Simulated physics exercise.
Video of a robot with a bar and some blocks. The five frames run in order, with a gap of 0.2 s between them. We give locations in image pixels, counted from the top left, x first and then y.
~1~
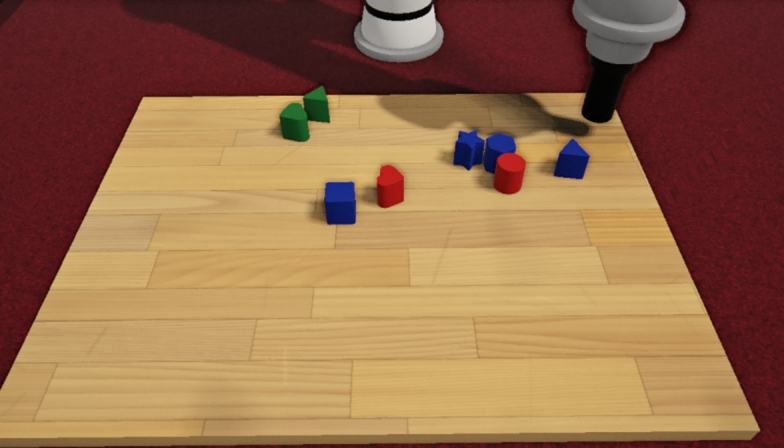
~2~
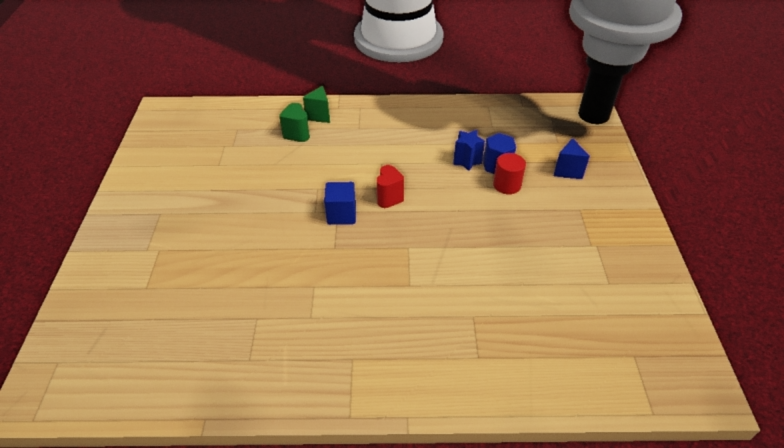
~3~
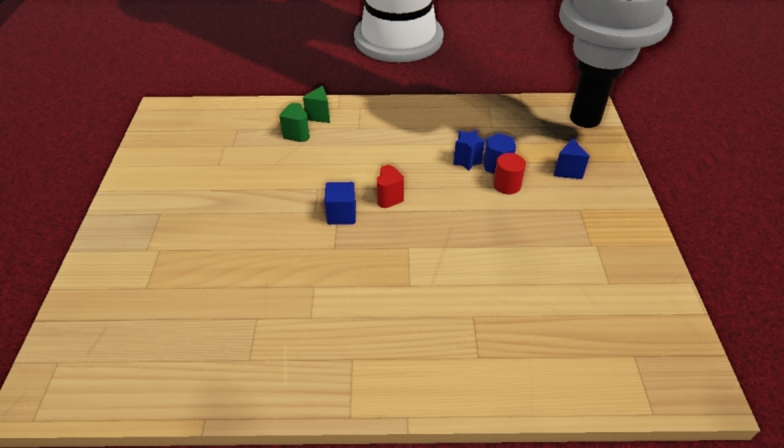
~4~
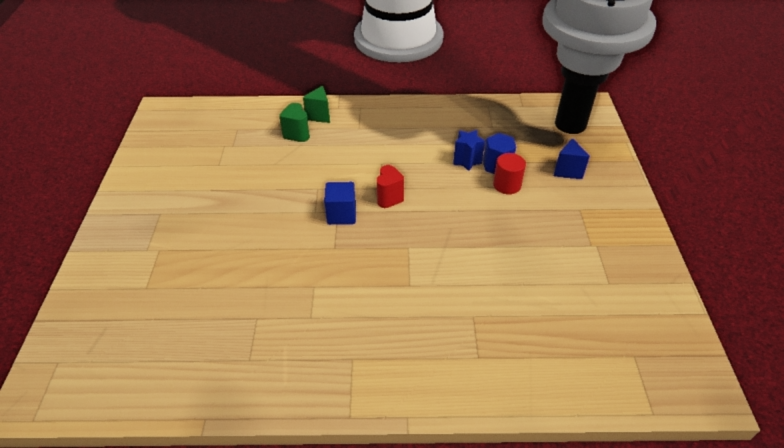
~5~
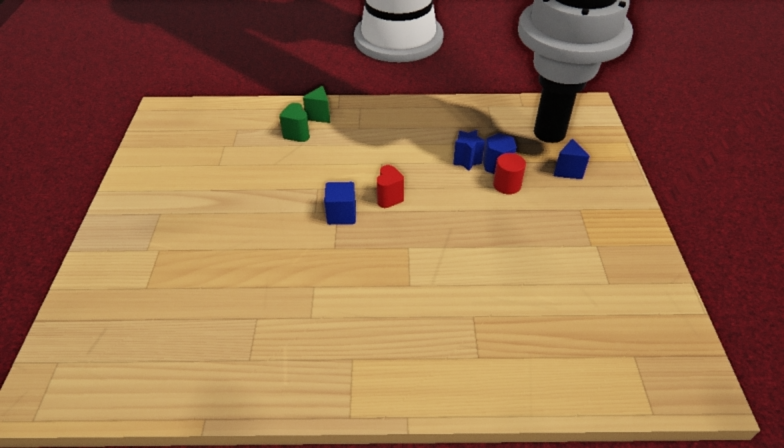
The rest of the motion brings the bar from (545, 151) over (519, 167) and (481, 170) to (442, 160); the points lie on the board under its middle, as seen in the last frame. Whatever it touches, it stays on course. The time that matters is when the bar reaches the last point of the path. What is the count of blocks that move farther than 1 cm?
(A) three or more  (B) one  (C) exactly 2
A.
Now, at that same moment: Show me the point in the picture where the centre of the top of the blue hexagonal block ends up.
When the path ends, it will be at (424, 152).
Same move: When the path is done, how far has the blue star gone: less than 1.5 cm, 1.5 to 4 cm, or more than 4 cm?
It's set to move over 4 cm.
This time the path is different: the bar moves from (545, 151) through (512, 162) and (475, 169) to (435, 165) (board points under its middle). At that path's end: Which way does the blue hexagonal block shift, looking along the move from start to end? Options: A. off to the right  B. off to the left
My answer is option B.
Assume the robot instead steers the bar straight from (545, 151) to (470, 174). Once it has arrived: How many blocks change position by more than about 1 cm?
That makes 2 blocks.
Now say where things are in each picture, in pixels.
In the first frame, bar tip (597, 114); block tops, blue star (470, 138); blue hexagonal block (501, 142); red circular block (512, 161); blue triangle (574, 148).
In the second frame, bar (594, 115); blocks unchanged.
In the third frame, bar (585, 119); blocks unchanged.
In the fourth frame, bar (571, 125); blocks unchanged.
In the fifth frame, bar (550, 133); blue star (470, 138); blue hexagonal block (501, 142); red circular block (512, 161); blue triangle (574, 148).
The first path, step by step. One third of the way, bar (522, 150); blue star (463, 137); blue hexagonal block (492, 145).
Two thirds of the way, bar (482, 152); blue star (442, 136), turned 85° clockwise; blue hexagonal block (454, 151), turned 15° anticlockwise; red circular block (498, 169).
At the end, bar (443, 143); blue star (418, 130), turned 115° clockwise; blue hexagonal block (424, 152), turned 65° anticlockwise; red circular block (498, 169); blue triangle in place.
